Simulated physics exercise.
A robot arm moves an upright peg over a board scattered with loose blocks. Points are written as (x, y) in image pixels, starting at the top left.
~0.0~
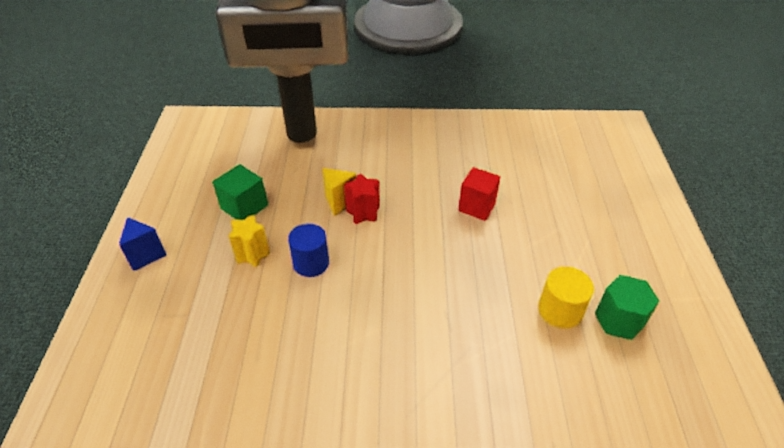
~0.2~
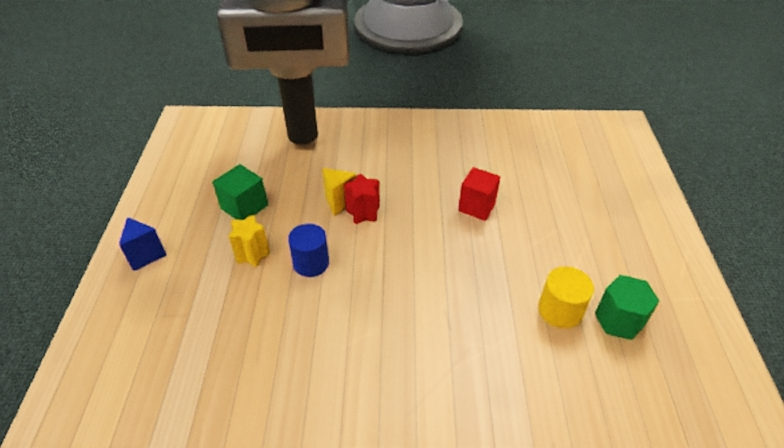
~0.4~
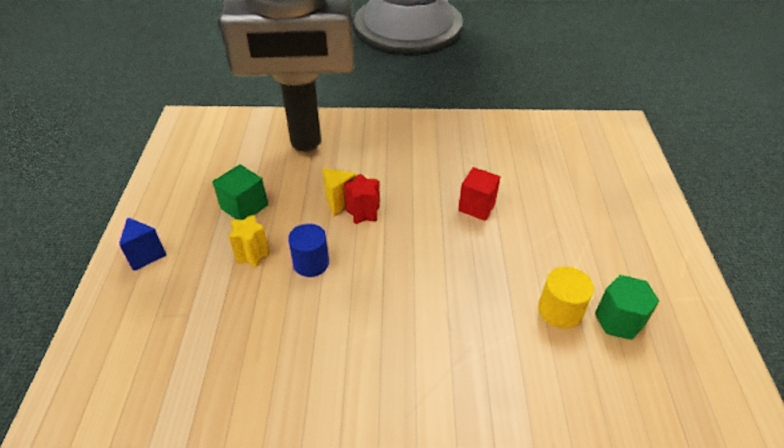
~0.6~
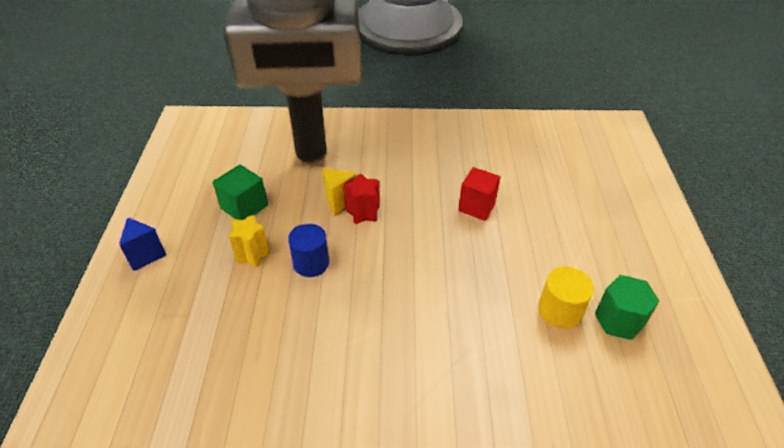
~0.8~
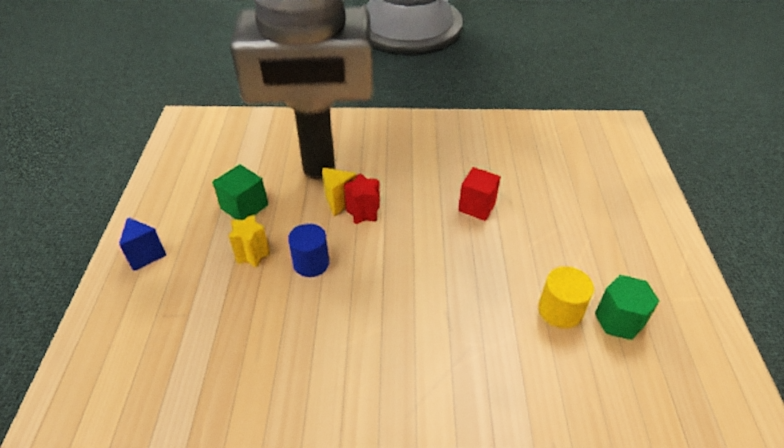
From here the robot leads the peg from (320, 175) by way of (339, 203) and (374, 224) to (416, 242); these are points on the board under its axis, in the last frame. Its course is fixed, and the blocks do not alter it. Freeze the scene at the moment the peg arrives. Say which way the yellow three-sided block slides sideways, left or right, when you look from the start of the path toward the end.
Answer: Right.
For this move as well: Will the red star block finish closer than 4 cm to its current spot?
I expect not.
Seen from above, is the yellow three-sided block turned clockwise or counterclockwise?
Direction: Clockwise.
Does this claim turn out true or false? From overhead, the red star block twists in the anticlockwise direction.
The statement is correct.
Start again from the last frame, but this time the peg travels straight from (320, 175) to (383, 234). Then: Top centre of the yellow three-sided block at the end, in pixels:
It comes to (343, 204).
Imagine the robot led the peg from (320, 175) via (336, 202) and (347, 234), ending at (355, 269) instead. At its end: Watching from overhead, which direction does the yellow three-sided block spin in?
Its spin: Anticlockwise.
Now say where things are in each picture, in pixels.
Peg tip at (302, 133); block tops, blue circular block at (307, 237); yellow three-sided block at (337, 176); red star block at (362, 185), in the first frame.
Peg at (303, 135); blocks unchanged, in the second frame.
Peg at (306, 142); blocks unchanged, in the third frame.
Peg at (311, 152); blocks unchanged, in the fourth frame.
Peg at (319, 168); blue circular block at (307, 237); yellow three-sided block at (337, 176); red star block at (362, 185), in the fifth frame.
What follows on the original path. One third of the way, peg at (339, 196); yellow three-sided block at (343, 196), turned 35° anticlockwise; red star block at (371, 190), turned 40° anticlockwise.
Two thirds of the way, peg at (375, 216); yellow three-sided block at (357, 215), turned 15° clockwise; red star block at (410, 205), turned 65° anticlockwise.
At the end, peg at (417, 235); blue circular block in place; yellow three-sided block at (357, 215), turned 20° clockwise; red star block at (453, 214), turned 110° anticlockwise.
